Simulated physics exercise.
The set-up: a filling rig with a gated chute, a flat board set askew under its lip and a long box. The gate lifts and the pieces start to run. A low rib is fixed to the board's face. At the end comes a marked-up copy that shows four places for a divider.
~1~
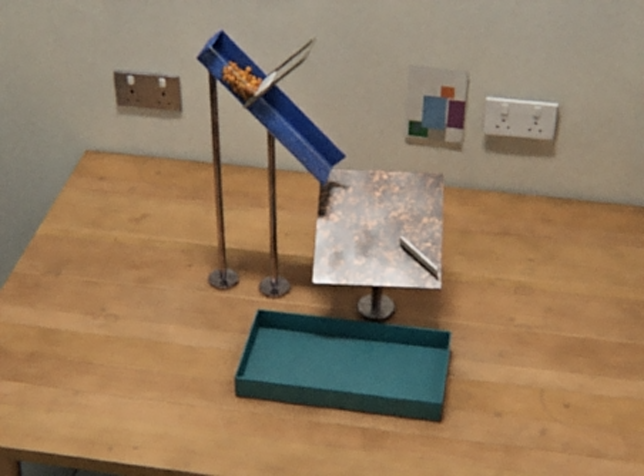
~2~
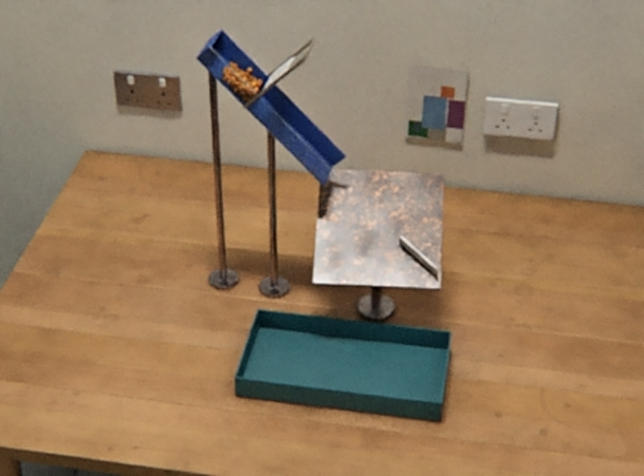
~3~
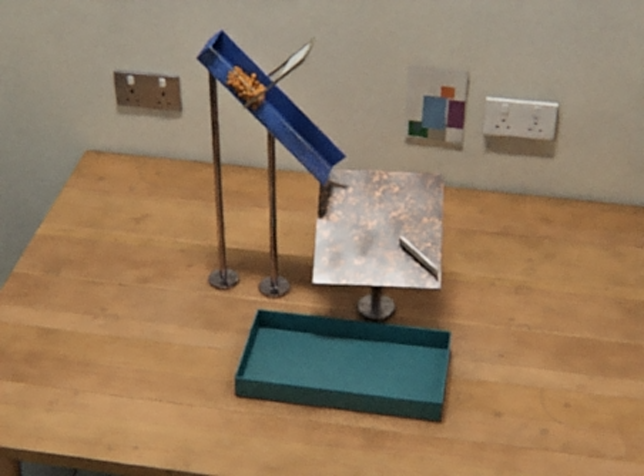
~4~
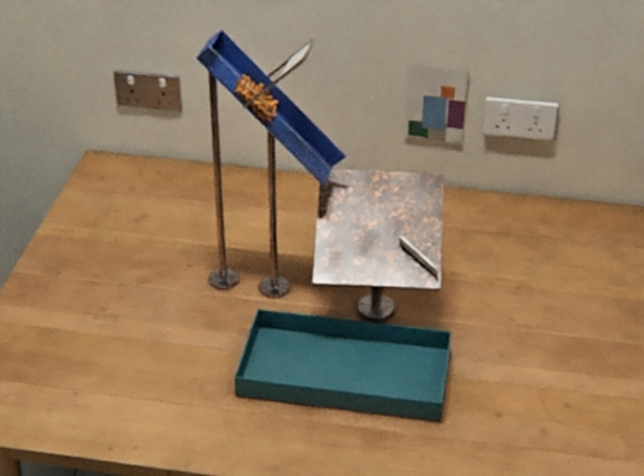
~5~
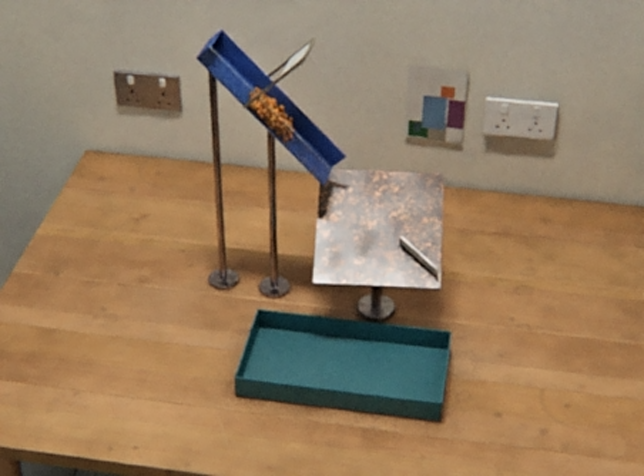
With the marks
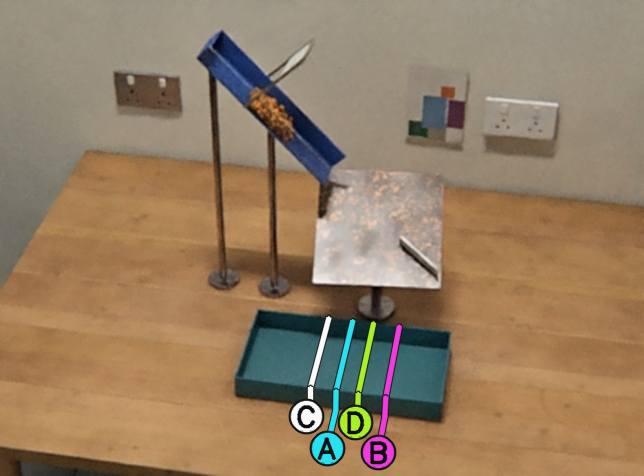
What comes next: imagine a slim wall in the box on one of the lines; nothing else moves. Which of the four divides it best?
Line B does it best.
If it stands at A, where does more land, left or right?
More lands on the right.
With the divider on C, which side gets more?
The right side.
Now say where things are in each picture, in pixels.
In the first picture, load behind the gate (247, 82), roasted chickpeas; lip of the chute (328, 176), sloping fairly steeply.
In the second picture, middle of the board (379, 227), tilted gently; middle of its low edge (377, 286); of its high edge (382, 171).
In the third picture, front corners of the box (235, 377) and (441, 403), empty; front of the load (260, 99).
In the fourth picture, middle of the load (257, 102); its front (273, 112), roughly a quarter of the way to the lip; rib from (401, 237) to (437, 269).
In the fifth picture, middle of the load (273, 111); its front (291, 137), roughly half of the way to the lip.
On the marked copy, line A crosses the front rim at (336, 390); line B crosses the front rim at (385, 396); line C crosses the front rim at (310, 386); line D crosses the front rim at (358, 392).
For line A, of what is caught, not one piece on the left of the divider, every piece on the right.
For line B, of what is caught, roughly half on the left of the divider, roughly half on the right.
For line C, of what is caught, not one piece on the left of the divider, every piece on the right.
For line D, of what is caught, about a tenth on the left of the divider, almost all on the right.
